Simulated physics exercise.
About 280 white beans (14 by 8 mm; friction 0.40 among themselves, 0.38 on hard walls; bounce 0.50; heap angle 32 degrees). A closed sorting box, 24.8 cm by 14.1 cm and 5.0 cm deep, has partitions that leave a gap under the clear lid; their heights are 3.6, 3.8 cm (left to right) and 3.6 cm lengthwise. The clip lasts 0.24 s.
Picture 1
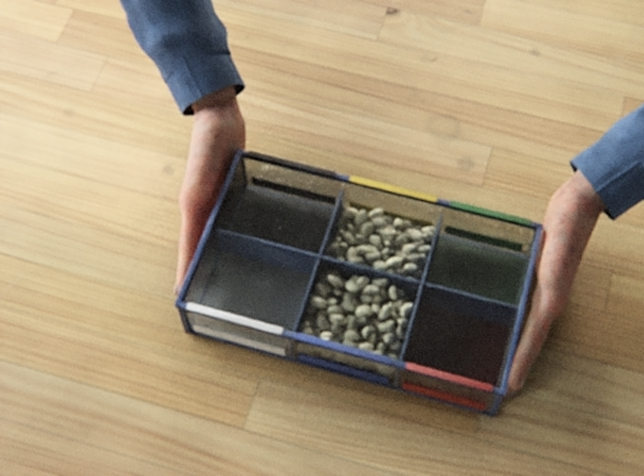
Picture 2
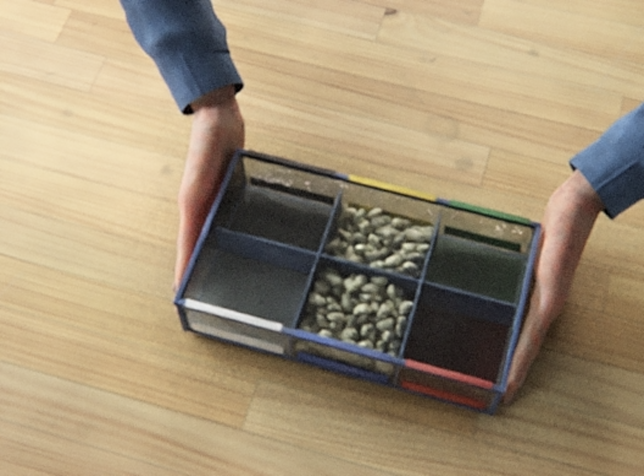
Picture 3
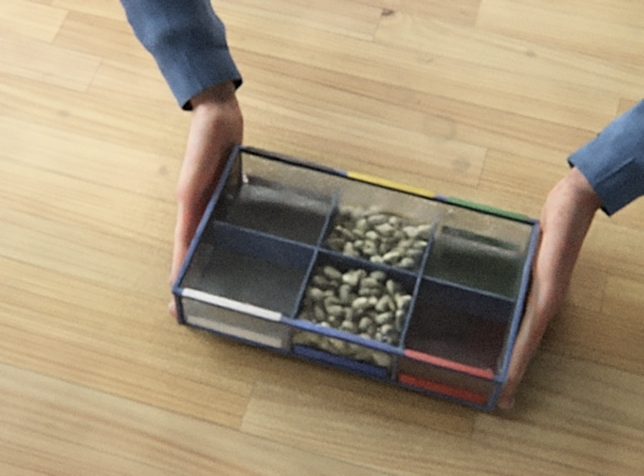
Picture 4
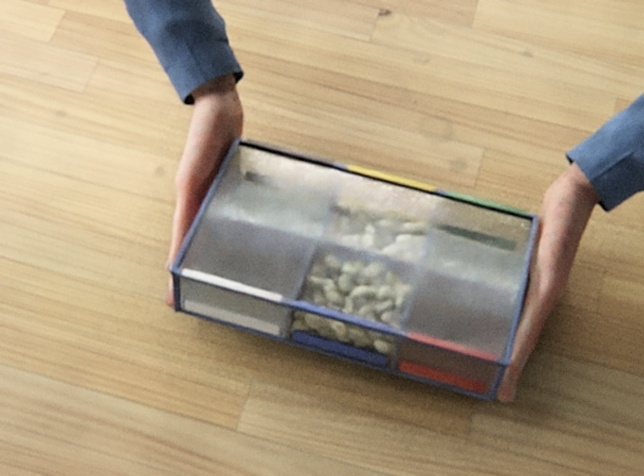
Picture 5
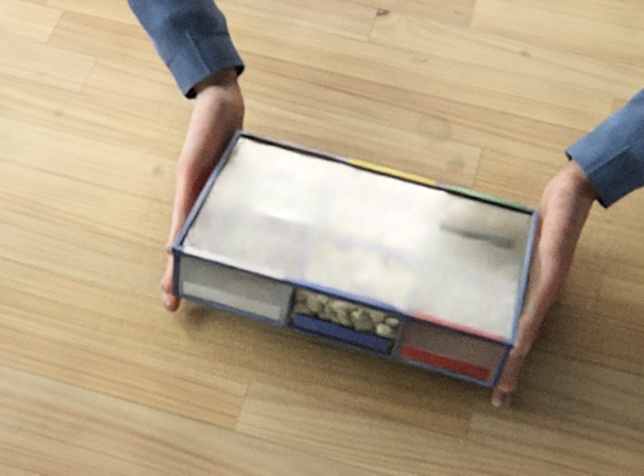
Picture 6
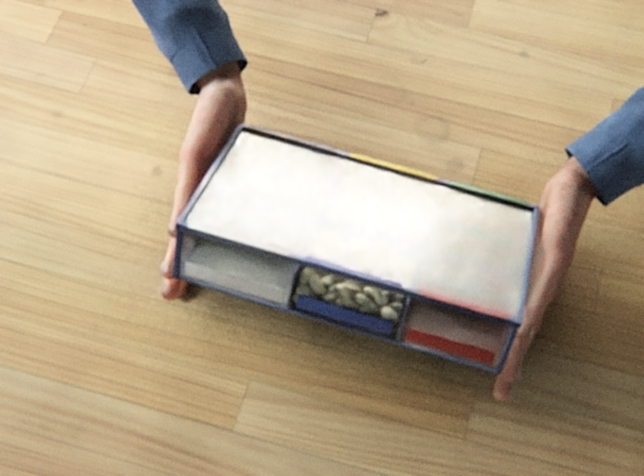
Two hands held a clear-lidded, divided box of pale beans above a wooden floor and steadily tilted it, raising the back edge until glare whitened the lid and the beans showed only through the front.
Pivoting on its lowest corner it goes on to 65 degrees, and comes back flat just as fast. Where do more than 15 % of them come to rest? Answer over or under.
Red under, blue over, green under, yellow over, white under, black under.
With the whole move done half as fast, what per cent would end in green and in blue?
Then: Green 0, blue 55.
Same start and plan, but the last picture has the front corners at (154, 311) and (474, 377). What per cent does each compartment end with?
Red 0, blue 60, green 0, yellow 35, white 5, black 0.
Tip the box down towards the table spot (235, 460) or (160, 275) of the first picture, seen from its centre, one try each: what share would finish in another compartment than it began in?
Some 5 and 10 per cent.
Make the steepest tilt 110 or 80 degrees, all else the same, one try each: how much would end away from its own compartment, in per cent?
About 10 and 5 per cent.
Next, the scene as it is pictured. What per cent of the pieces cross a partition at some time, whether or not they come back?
Roughly 5 per cent.
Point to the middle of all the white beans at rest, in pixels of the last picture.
Around (359, 292).
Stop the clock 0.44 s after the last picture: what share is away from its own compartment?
Roughly 0 per cent.
Then, 0.44 s after the last picture, tilt 62 degrees; blue 60 %, yellow 40 %.
Then, 0.75 s after the last picture, tilt 25 degrees; blue 55 %, yellow 45 %.
Then, 1.14 s after the last picture, tilt 0 degrees; blue 55 %, yellow 45 %.
In the end, red 0 %, blue 55 %, green 0 %, yellow 45 %, white 0 %, black 0 %.
